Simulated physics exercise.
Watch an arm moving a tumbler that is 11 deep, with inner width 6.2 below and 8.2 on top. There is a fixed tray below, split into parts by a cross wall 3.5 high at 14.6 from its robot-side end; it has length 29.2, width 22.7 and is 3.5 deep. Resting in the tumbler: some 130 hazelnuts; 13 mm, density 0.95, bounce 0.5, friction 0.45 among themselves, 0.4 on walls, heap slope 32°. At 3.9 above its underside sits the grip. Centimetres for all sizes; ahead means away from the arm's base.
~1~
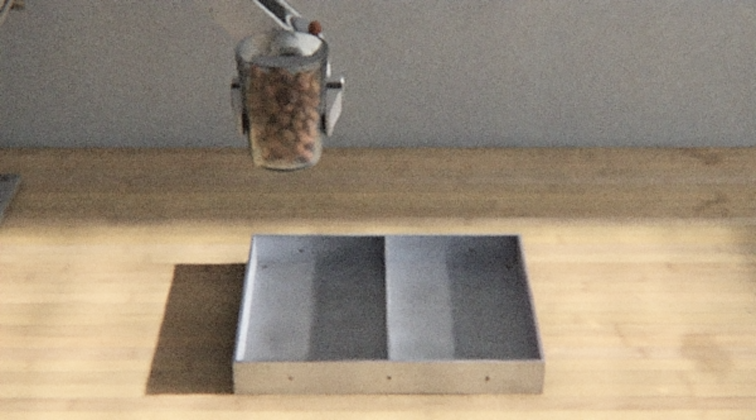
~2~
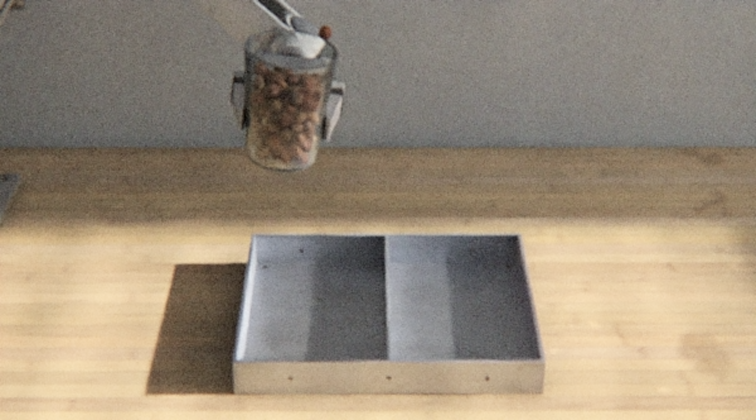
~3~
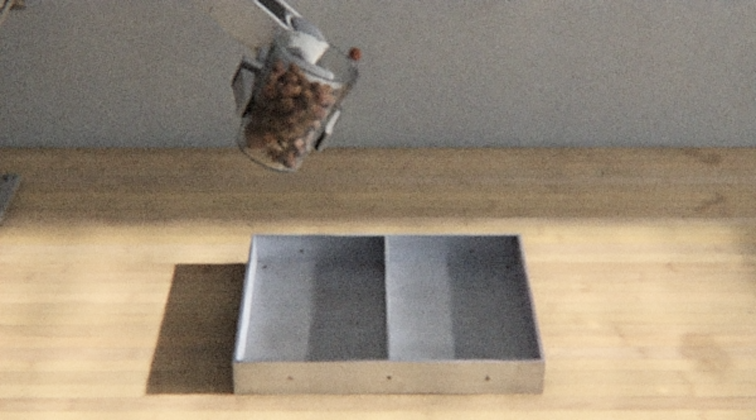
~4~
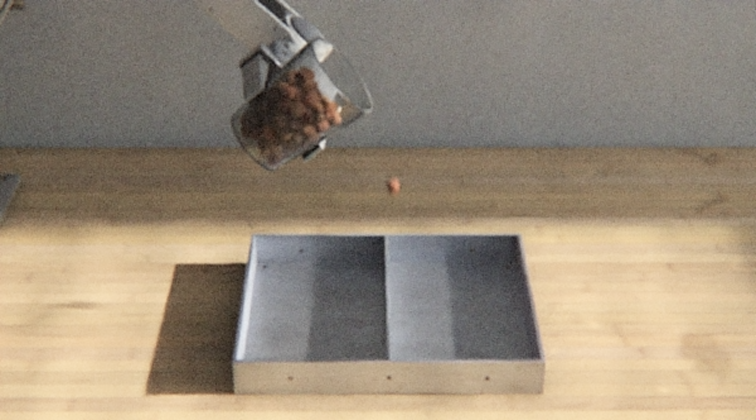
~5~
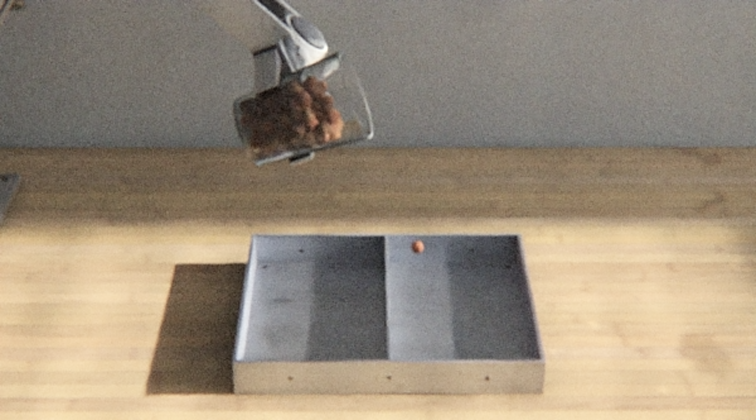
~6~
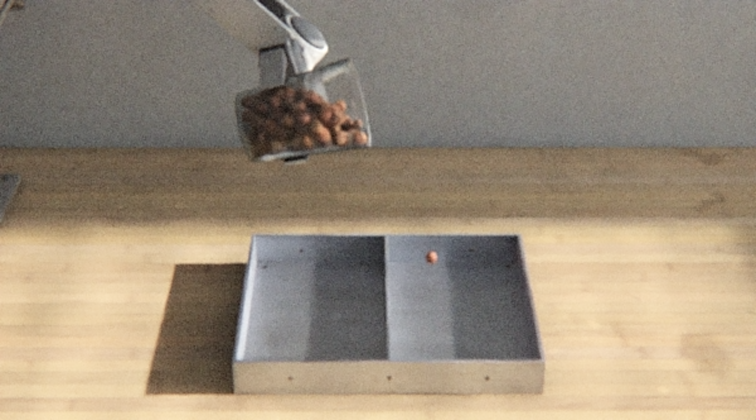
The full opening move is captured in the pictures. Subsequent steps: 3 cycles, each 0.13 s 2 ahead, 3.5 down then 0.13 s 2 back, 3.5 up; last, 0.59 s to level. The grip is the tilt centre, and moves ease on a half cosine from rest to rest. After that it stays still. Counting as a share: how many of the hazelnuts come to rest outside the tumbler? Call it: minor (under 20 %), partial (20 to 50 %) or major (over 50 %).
My call is minor.
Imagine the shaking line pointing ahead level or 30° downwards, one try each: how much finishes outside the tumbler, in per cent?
Near 60 and 35 percent respectively.
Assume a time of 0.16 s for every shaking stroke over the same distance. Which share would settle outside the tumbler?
In that case about 5 in a hundred.
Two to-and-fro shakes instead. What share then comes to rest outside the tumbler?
I'd expect close to 5 per cent then.
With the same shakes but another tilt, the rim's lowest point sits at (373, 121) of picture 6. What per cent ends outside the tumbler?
About 0 percent.
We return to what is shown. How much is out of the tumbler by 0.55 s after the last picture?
5 %.
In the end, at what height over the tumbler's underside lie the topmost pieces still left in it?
Roughly 10.0 cm.
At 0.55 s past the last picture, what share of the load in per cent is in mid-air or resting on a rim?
About 1 %.
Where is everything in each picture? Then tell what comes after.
Tumbler middle at (284, 105), level; upper third of the load around (287, 93), from x 255 to 315, top at y 30; 128 in the tumbler, in the first picture.
Tumbler middle at (286, 105), tilted 7° forward; upper third of the load around (287, 93), from x 255 to 325, top at y 35, in the second picture.
Tumbler middle at (291, 106), tilted 26° forward; upper third of the load around (289, 95), from x 250 to 355, top at y 55; 127 in the tumbler, 1 in flight or on a rim, in the third picture.
Tumbler middle at (297, 110), tilted 50° forward; upper third of the load around (292, 98), from x 245 to 395, top at y 75; 127 in the tumbler, 1 in flight or on a rim, in the fourth picture.
Tumbler middle at (300, 114), tilted 69° forward; upper third of the load around (292, 101), from x 245 to 415, top at y 85; 127 in the tumbler, 1 in the far-side part, in the fifth picture.
Tumbler middle at (301, 116), tilted 76° forward; upper third of the load around (287, 108), from x 250 to 430, top at y 90; 127 in the tumbler, 1 in the far-side part, in the sixth picture.
Then, 0.55 s after the last picture, tilted 76° forward, highest piece 26 above the table; 123 in the tumbler, 3 in the far-side part, 1 in the robot-side part, 1 in flight or on a rim.
Then, 1.10 s after the last picture, tilted 34° forward, highest piece 28 above the table; 120 in the tumbler, 6 in the far-side part, 1 in the robot-side part, 1 in flight or on a rim.
Then, 1.57 s after the last picture, level, highest piece 30 above the table; 120 in the tumbler, 7 in the far-side part, 1 in the robot-side part.
Then, 2.62 s after the last picture, level, highest piece 30 above the table; 120 in the tumbler, 7 in the far-side part, 1 in the robot-side part.
Final count, 120 in the tumbler, 7 in the far-side part, 1 in the robot-side part. That is 6 % outside the tumbler.
